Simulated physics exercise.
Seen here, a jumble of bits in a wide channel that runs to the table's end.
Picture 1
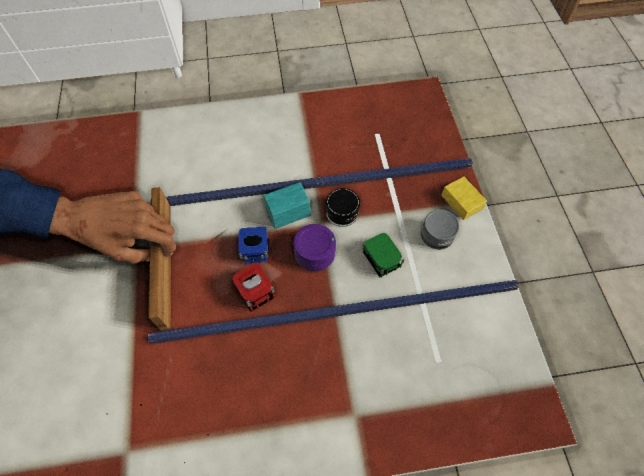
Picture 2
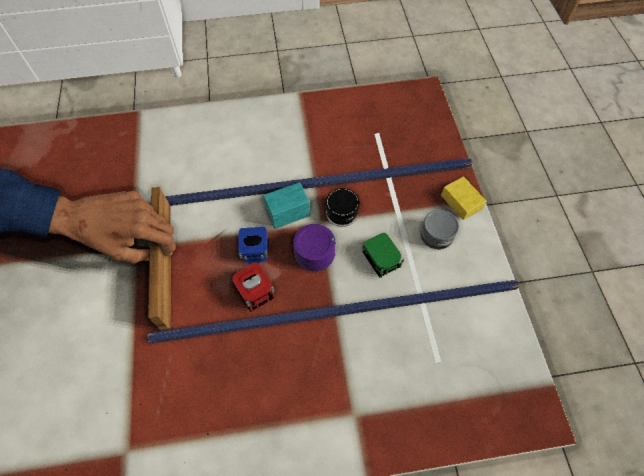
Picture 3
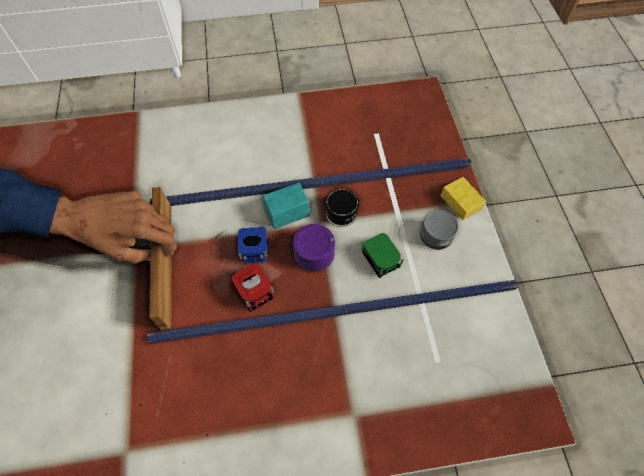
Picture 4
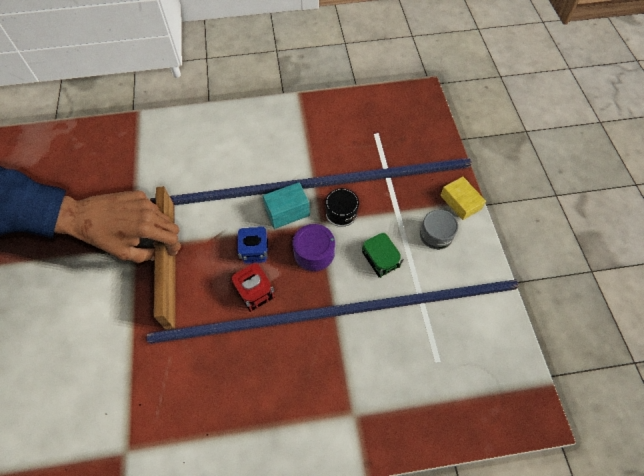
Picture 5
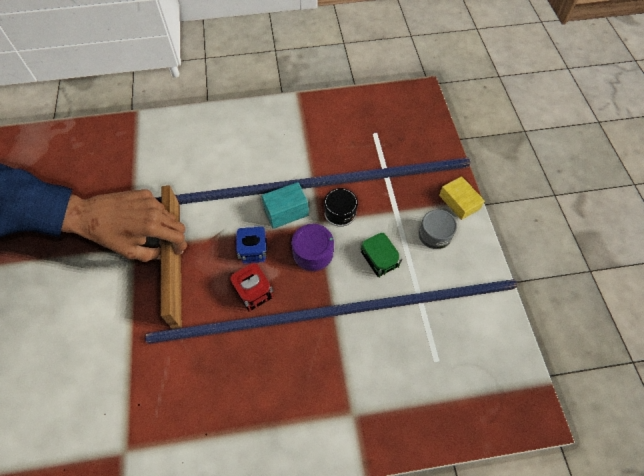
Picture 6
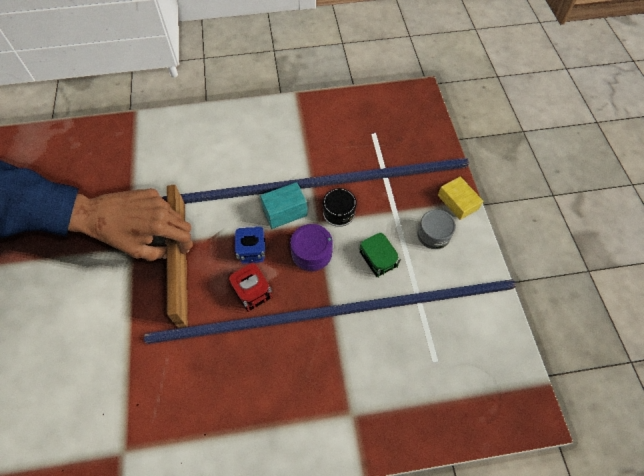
A hand slides a wooden board slightly right toward the scattered, nearly motionless coloured objects.
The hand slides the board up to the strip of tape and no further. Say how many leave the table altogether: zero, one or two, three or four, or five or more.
The number that fall off is zero.
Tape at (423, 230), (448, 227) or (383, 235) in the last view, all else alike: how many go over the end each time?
It would be 2, 3 and 0.
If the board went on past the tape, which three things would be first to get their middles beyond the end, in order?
The order is the yellow block, the grey tub, the black pot.
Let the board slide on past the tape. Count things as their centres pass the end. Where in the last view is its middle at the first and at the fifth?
At (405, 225) for the first, at (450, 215) for the fifth.
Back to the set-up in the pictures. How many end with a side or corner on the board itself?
The number is 3.
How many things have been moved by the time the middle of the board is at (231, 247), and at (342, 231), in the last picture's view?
At the one place 1, at the other 6.
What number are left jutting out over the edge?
The number is 2.
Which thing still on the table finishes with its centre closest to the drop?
The yellow block ends nearest.
Soon after, none off yet; yellow block at rest near (460, 198); grey tub at rest near (436, 230); green case at rest near (379, 255).
After that, none off yet; yellow block at rest near (460, 198); grey tub at rest near (436, 230); green case displaced a little near (395, 257).
And then, none off yet; yellow block at rest near (460, 198); grey tub displaced a little near (455, 227); green case displaced about its own width near (429, 264).
In the end, the number that fall off is zero.
